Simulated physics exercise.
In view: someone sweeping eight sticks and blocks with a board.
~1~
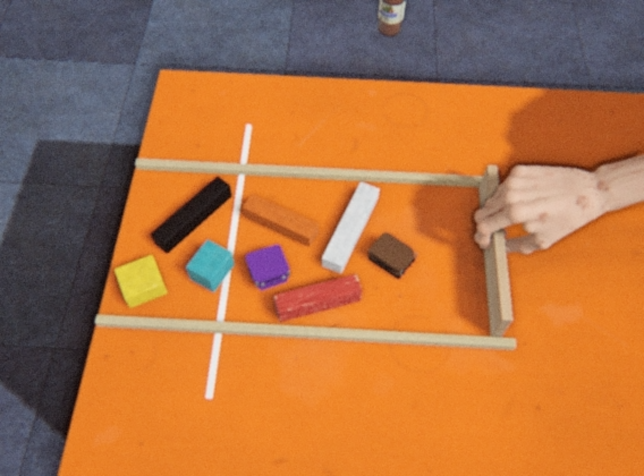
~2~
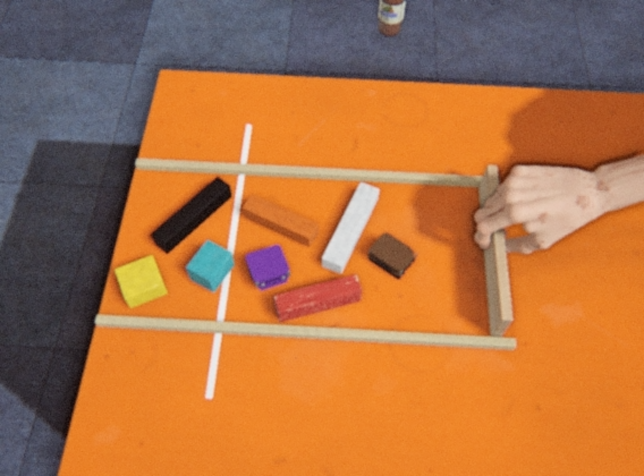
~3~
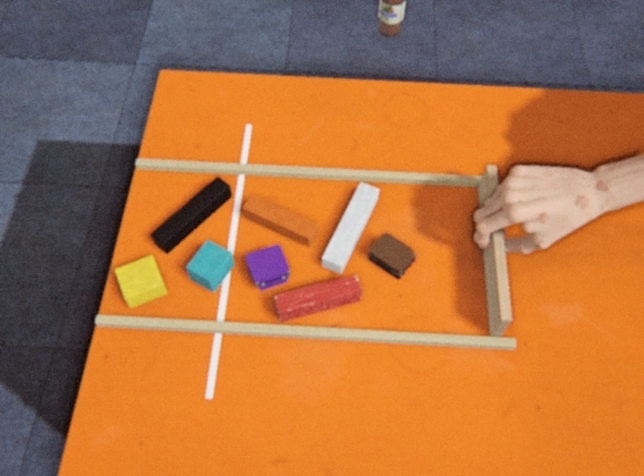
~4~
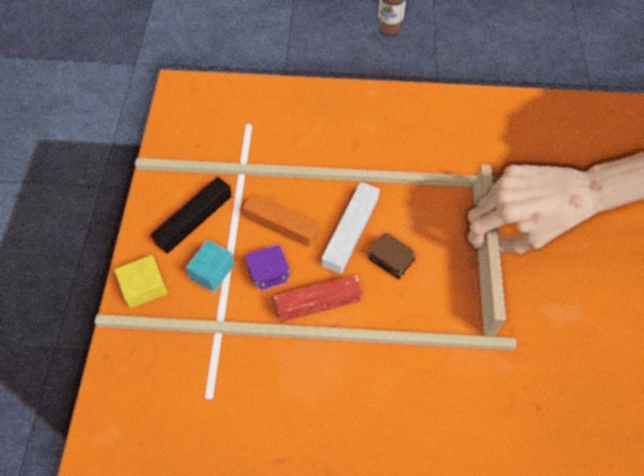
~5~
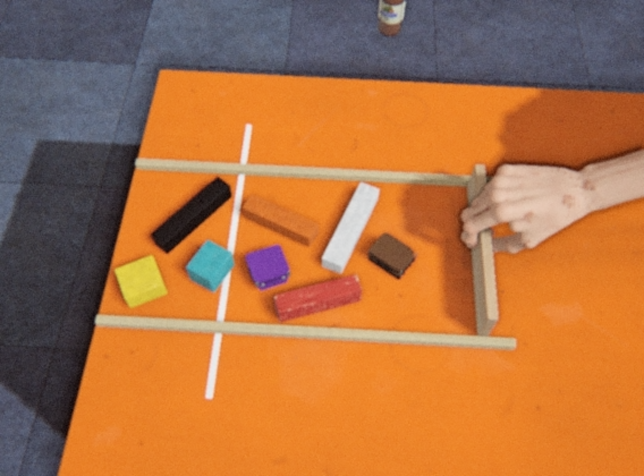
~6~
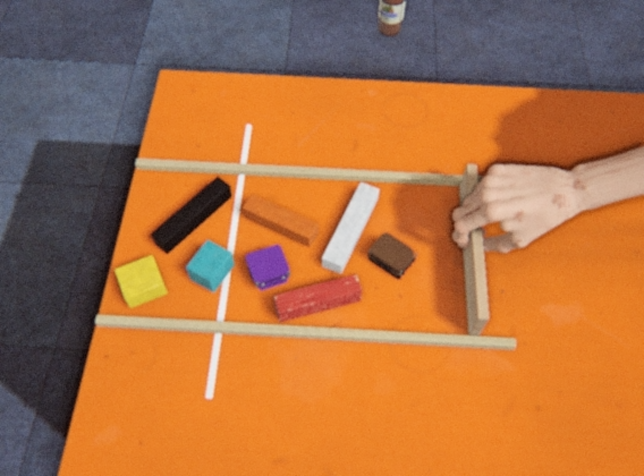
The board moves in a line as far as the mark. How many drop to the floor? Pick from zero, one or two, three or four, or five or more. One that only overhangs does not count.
The number that fall off is zero.
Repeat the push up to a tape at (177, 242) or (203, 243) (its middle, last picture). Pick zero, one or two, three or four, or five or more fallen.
The falls would be 3 or 4; one or two.
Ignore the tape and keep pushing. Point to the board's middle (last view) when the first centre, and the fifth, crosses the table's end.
At (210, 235) for the first, at (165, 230) for the fifth.
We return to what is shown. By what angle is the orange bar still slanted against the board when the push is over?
Some 5 degrees.
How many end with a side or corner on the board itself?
It touches 3.
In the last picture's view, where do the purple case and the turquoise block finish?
First (169, 268), then (145, 251).
Soon after, none off yet; yellow block at rest near (141, 281); black stick at rest near (193, 215); turquoise block at rest near (211, 266).
In the end, the number that fall off is zero.
